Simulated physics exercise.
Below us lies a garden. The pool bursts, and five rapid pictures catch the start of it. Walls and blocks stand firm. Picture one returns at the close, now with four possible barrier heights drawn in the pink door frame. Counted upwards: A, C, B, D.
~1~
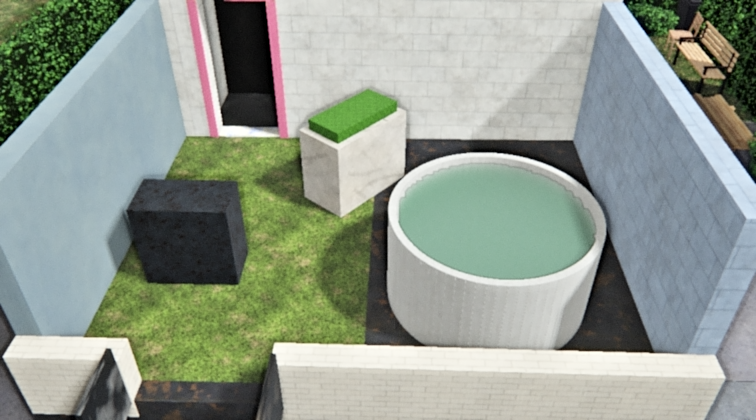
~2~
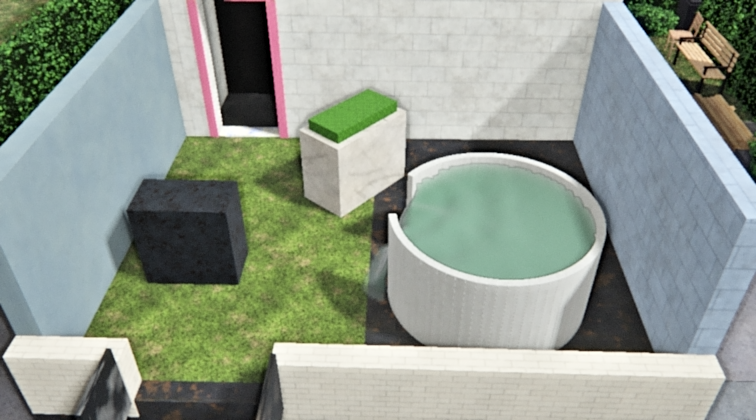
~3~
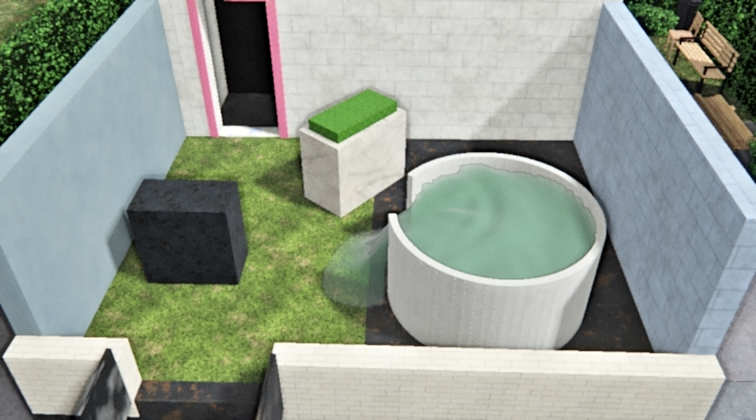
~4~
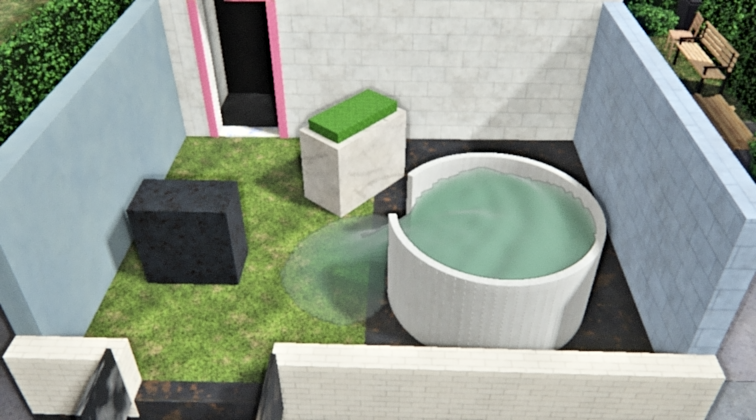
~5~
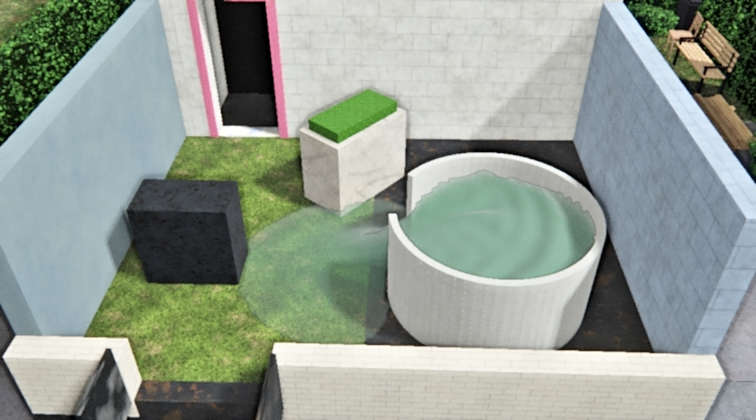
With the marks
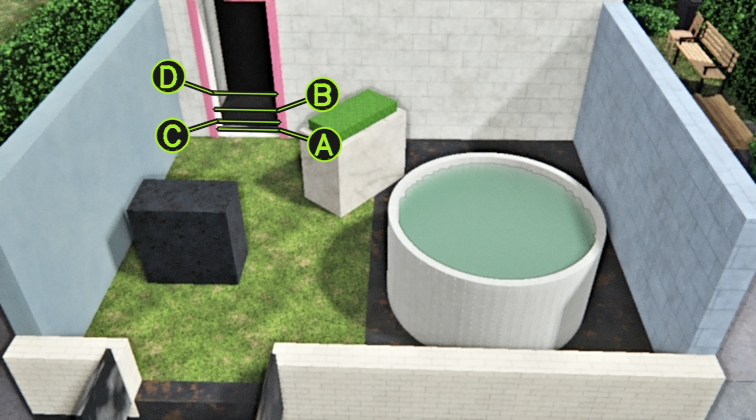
To begin with, a round white pool of still green water stands in a walled garden, beside a pale block topped with grass and a dark block. A gap opens in the pool's left side and water pours through it, then fans out leftward across the lawn in a widening, see-through sheet.
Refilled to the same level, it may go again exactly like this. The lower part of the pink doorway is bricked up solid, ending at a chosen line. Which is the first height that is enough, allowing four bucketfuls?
C will do.
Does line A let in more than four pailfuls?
Yes, it does.
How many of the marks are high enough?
Three of the four.
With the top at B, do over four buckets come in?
No.
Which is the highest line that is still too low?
Here it is line A.
On the marked copy, A at (249, 129); B at (246, 109); C at (248, 121); D at (244, 93); from the bottom up A, C, B, D.
If A is chosen, about 10 bucketfuls get in.
If B is chosen, nothing gets over.
If C is chosen, a splash gets over, under a bucket.
If D is chosen, nothing gets over.
